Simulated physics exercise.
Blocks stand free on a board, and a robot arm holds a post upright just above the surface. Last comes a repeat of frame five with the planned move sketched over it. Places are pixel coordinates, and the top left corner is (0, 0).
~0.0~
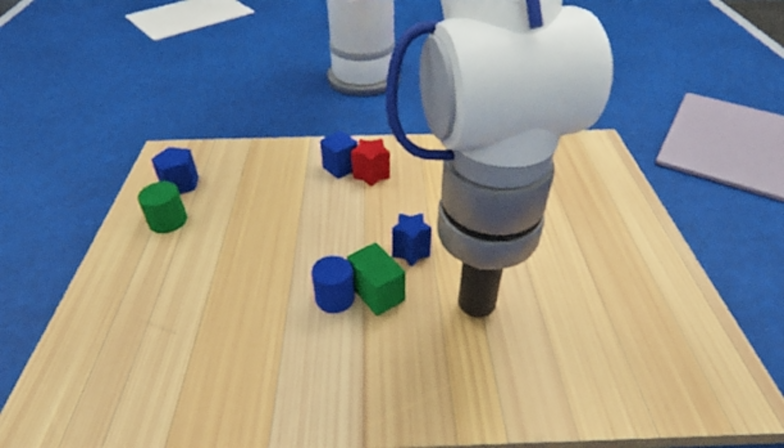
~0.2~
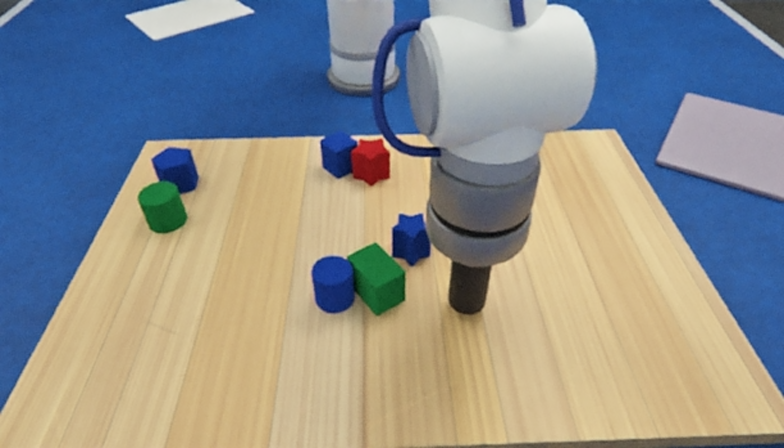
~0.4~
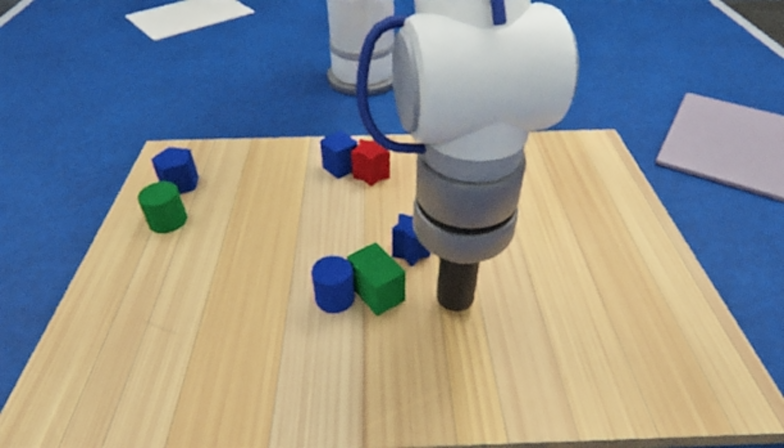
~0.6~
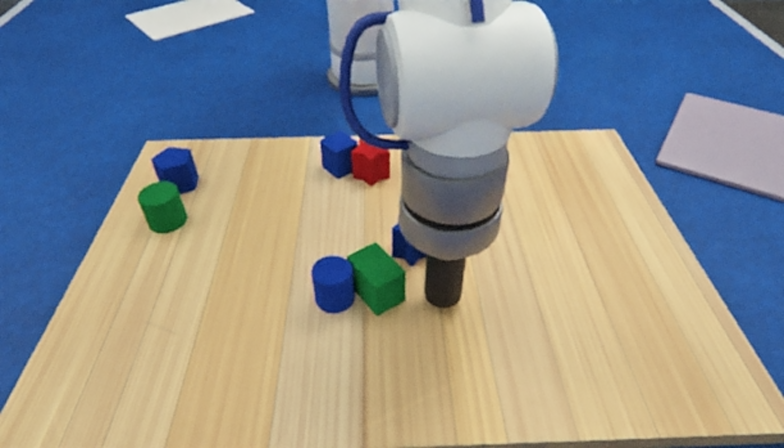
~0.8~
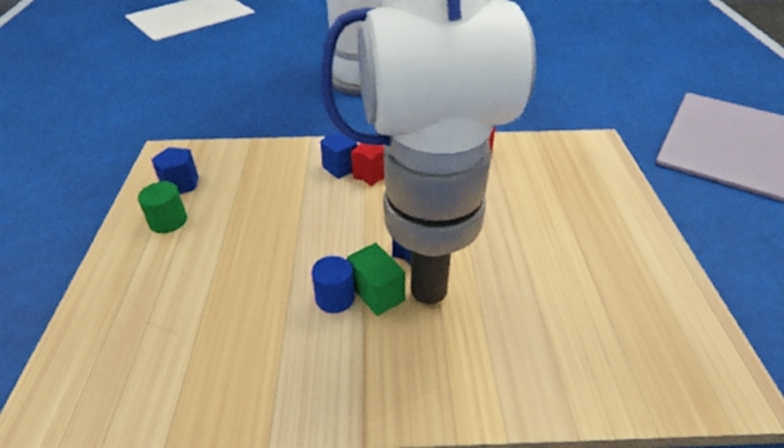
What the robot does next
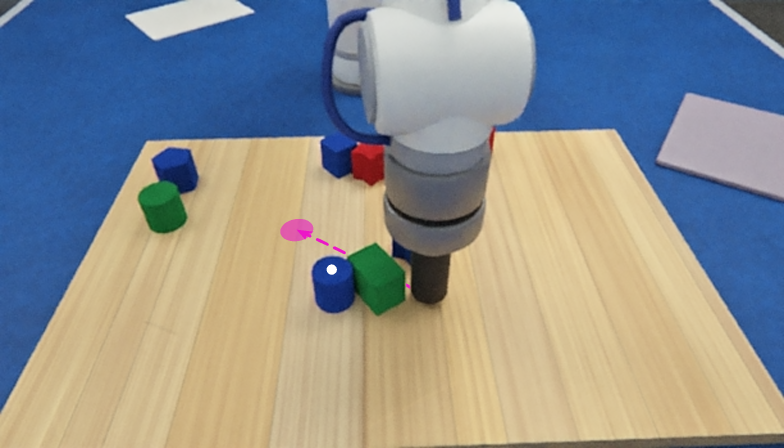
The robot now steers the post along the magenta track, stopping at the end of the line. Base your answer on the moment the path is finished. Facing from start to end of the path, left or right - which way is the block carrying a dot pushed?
The block carrying a dot is shifted sideways to the left, facing along the path from start to end.
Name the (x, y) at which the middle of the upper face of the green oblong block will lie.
That would be at about pixel (350, 262).
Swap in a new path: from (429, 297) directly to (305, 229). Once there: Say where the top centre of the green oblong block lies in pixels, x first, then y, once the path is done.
Pixel (354, 262).
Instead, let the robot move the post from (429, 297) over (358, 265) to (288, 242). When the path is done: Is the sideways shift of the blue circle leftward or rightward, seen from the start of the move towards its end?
The answer is left.
The drawn path runs in a line from (429, 297) to (297, 230); the dot is on the blue circle.
What follows on the original path. One third of the way, post (381, 264); blue circle (315, 274); green oblong block (354, 262).
Two thirds of the way, post (337, 242); blue circle (311, 277); green oblong block (350, 262), turned 15° anticlockwise.
At the end, post (296, 223); blue circle (311, 277); green oblong block (350, 262), turned 15° anticlockwise; blue star block not moved.
